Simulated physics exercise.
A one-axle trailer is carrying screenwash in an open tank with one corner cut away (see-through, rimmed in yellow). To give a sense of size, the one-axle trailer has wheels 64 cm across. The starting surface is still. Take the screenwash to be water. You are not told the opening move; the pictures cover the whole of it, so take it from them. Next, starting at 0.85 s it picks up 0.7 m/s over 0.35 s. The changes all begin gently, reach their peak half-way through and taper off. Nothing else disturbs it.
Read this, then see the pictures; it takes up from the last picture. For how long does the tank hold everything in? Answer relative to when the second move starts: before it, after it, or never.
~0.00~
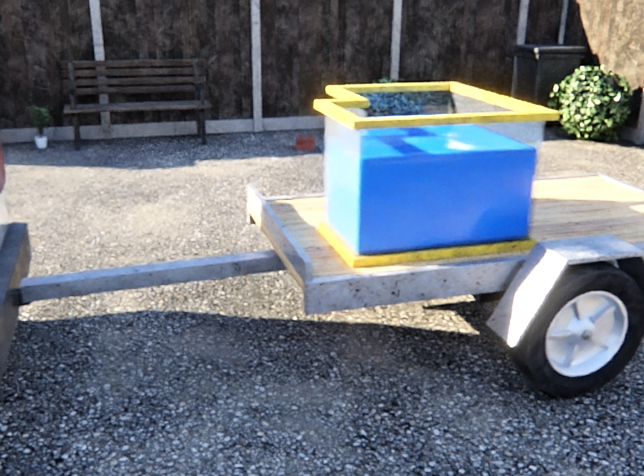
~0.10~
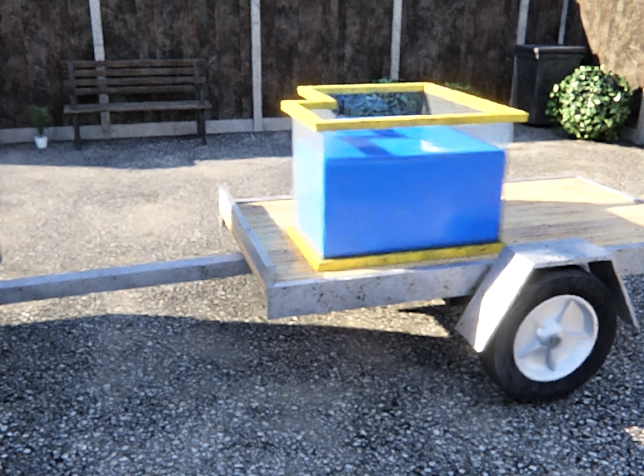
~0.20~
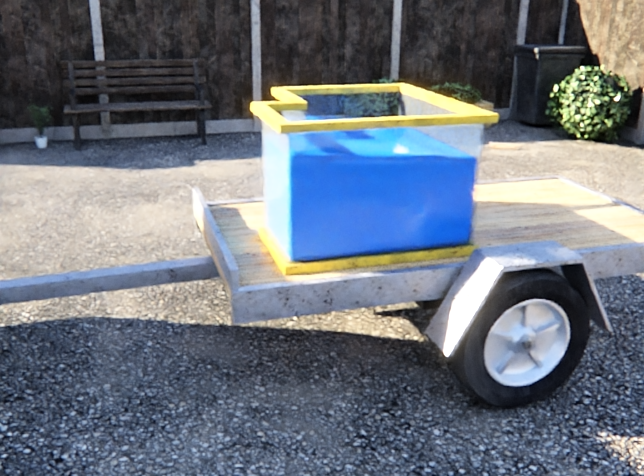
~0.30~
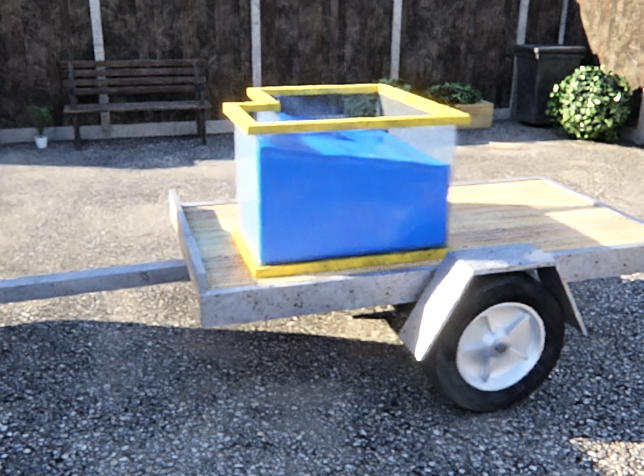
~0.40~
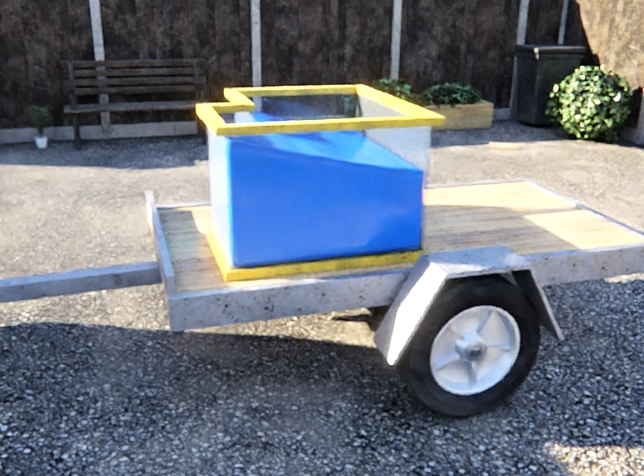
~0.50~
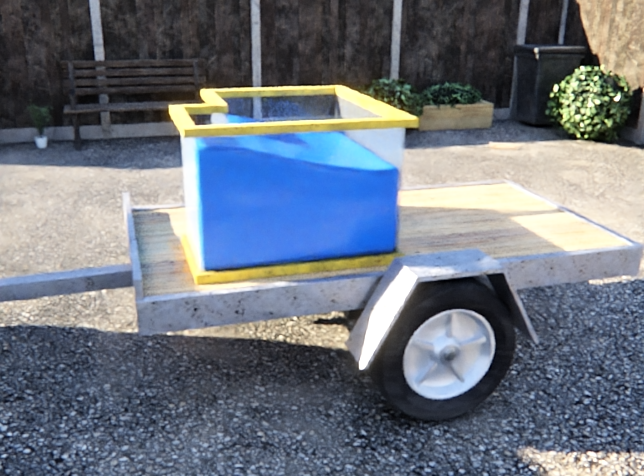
Never.
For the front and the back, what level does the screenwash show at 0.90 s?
Front 38 cm, back 50 cm.
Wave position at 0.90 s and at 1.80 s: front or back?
Higher at the rear side, then higher at the forward side.
By 0.90 s it stands 50 cm high behind and 38 cm in front; all of it is still inside.
By 1.30 s it stands 52 cm high behind and 37 cm in front; all of it is still inside.
By 1.80 s it stands 36 cm high behind and 52 cm in front; all of it is still inside.
By 4.18 s all of it is still inside.
